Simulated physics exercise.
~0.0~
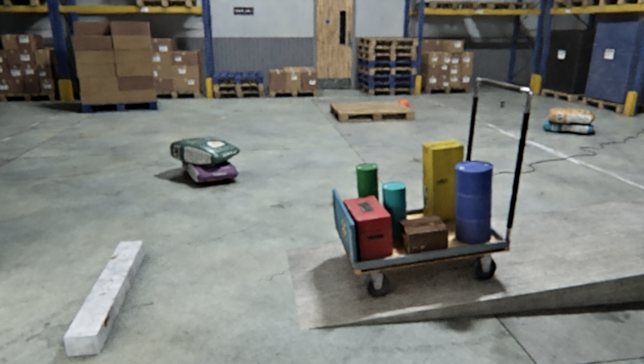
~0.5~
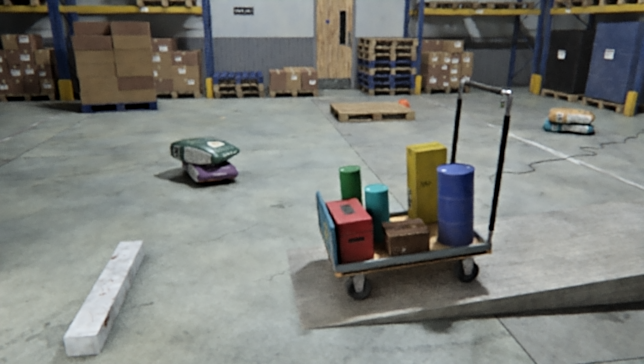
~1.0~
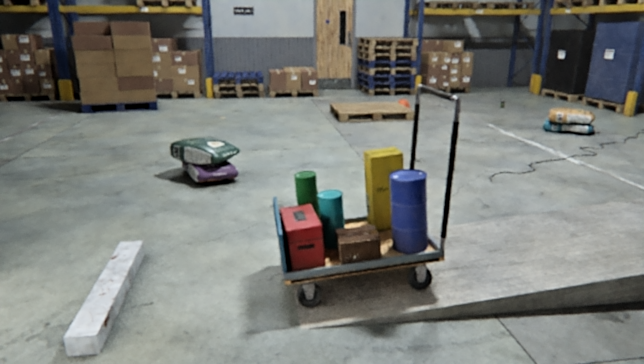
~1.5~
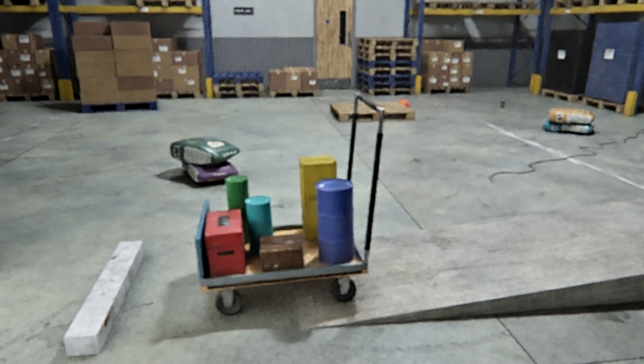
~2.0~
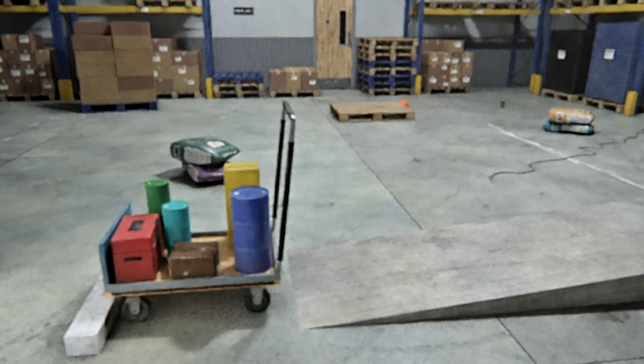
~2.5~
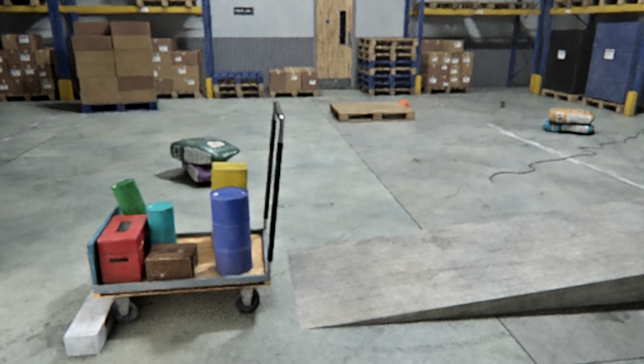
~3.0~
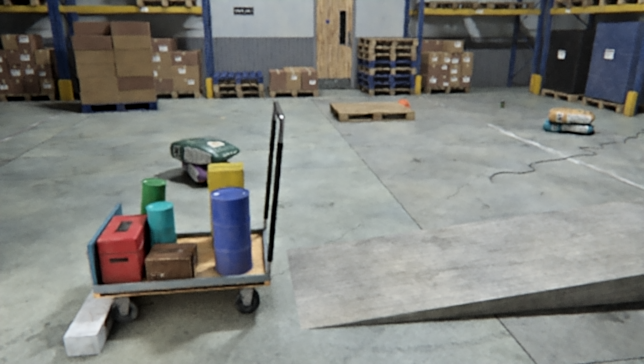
At the start, a loaded trolley with a tall handle rolls left down a low ramp in a warehouse, carrying a red toolbox, a brown box, a tall yellow box and green, turquoise and blue canisters. It leaves the ramp and crosses the flat floor with its load still upright. The trolley then reaches the pale kerb on the left and stops. The green canister leans left, while the yellow box now sits much lower behind the blue canister. Finally, the green canister rocks back to the right and is standing, with everything still aboard the halted trolley.
